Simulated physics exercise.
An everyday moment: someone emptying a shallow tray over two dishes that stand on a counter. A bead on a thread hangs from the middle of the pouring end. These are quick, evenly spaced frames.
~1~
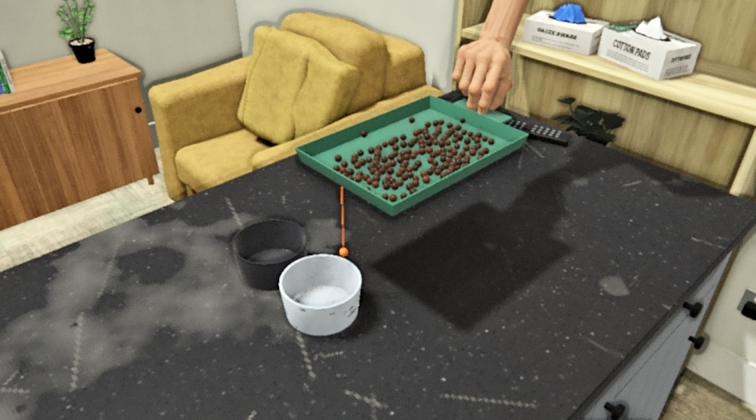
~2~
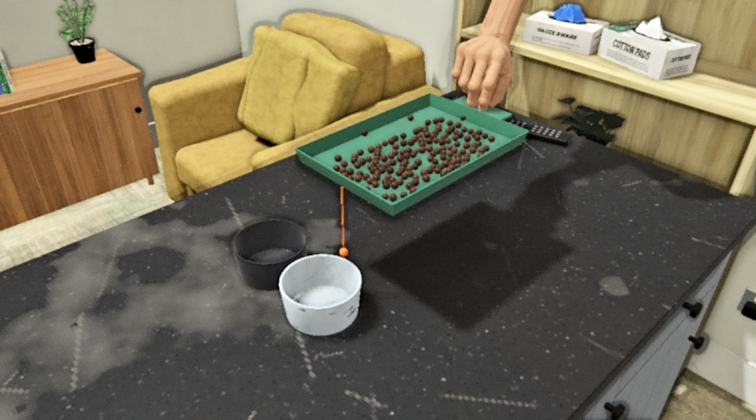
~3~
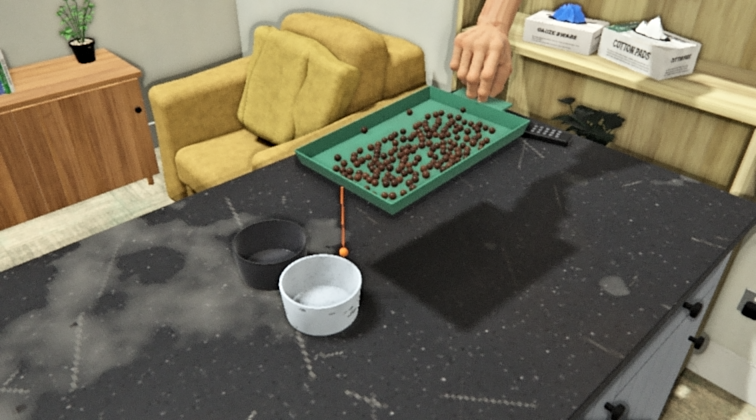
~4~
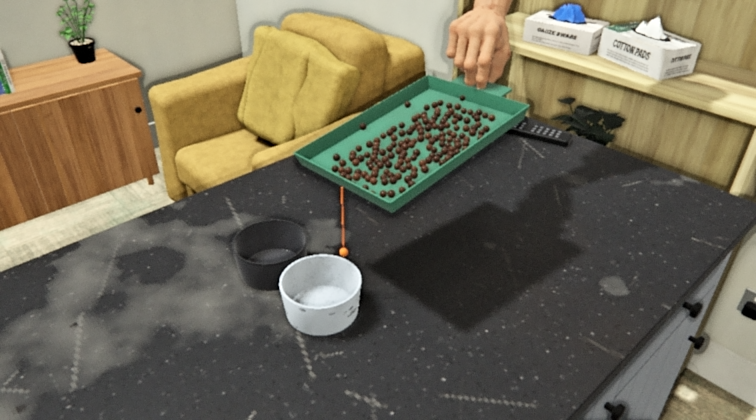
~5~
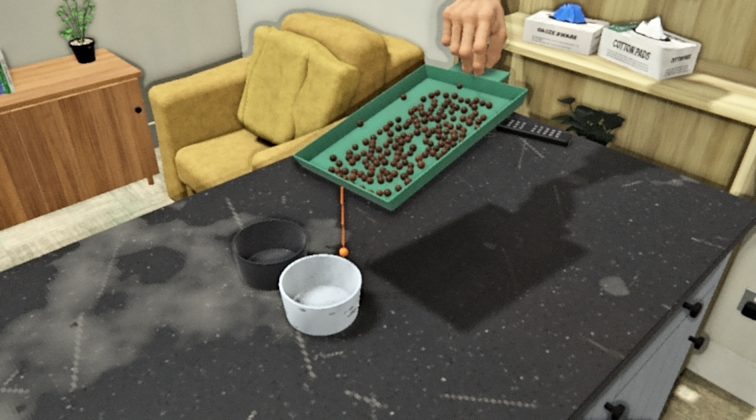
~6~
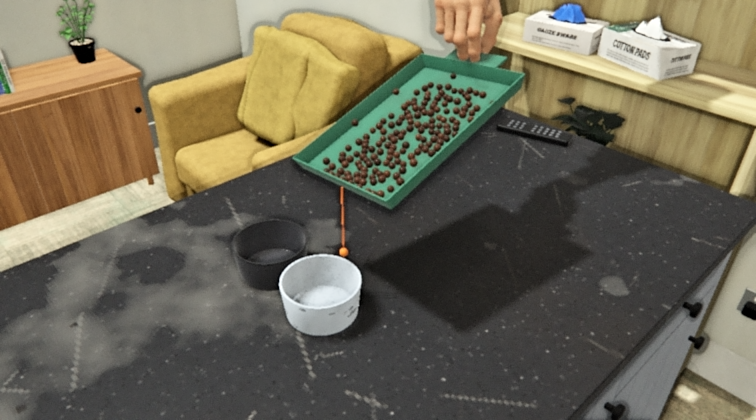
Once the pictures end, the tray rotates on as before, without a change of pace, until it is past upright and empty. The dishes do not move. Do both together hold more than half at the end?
They take more than half between them.
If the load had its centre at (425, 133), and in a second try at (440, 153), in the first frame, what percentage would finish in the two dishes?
The first gives 80 %, the second 90 %.
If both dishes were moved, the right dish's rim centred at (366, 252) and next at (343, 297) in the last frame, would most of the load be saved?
One: The smaller part. Two: Above a half.
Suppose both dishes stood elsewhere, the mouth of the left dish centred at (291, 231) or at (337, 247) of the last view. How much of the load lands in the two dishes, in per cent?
Near 80 % and 10 %.
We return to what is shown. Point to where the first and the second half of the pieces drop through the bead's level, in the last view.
First near (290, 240), later near (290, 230).
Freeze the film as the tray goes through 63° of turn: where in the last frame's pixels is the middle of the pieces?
Near (321, 168).
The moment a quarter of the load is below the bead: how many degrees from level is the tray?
At some 80 degrees.
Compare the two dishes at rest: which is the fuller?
That is the left one.
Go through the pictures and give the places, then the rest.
In the first frame, corners of the pouring end near (301, 148) and (393, 201), level; middle of the load near (413, 156), chocolate balls; left dish near (240, 269); right dish near (290, 312); bead on its thread near (344, 252).
In the second frame, corners of the pouring end near (301, 149) and (393, 201), level; middle of the load near (413, 155).
In the third frame, corners of the pouring end near (300, 150) and (392, 200), tipped barely, lowest at the left corner; middle of the load near (413, 151).
In the fourth frame, corners of the pouring end near (299, 152) and (390, 198), tipped a little, lowest at the left corner; middle of the load near (412, 145).
In the fifth frame, corners of the pouring end near (298, 154) and (388, 197), tipped a little, lowest at the left corner; middle of the load near (408, 140).
In the sixth frame, corners of the pouring end near (298, 156) and (386, 196), tipped clearly, lowest at the left corner; middle of the load near (401, 137), all but a few on the move; left dish near (240, 269); right dish near (290, 312).
Shortly afterwards, tray tipped steeply; the bulk on the tray; only a few in the right dish; only a few in the left dish; near a quarter in the air.
Next, tray tipped past a quarter turn; a little on the tray; a little in the right dish; near half in the left dish; a little outside both; a little in the air.
Some moments later, tray tipped past a quarter turn; near a quarter in the right dish; near two thirds in the left dish; near a quarter outside both.
In the end, tray tipped past a quarter turn; near a quarter in the right dish; near two thirds in the left dish; near a quarter outside both.
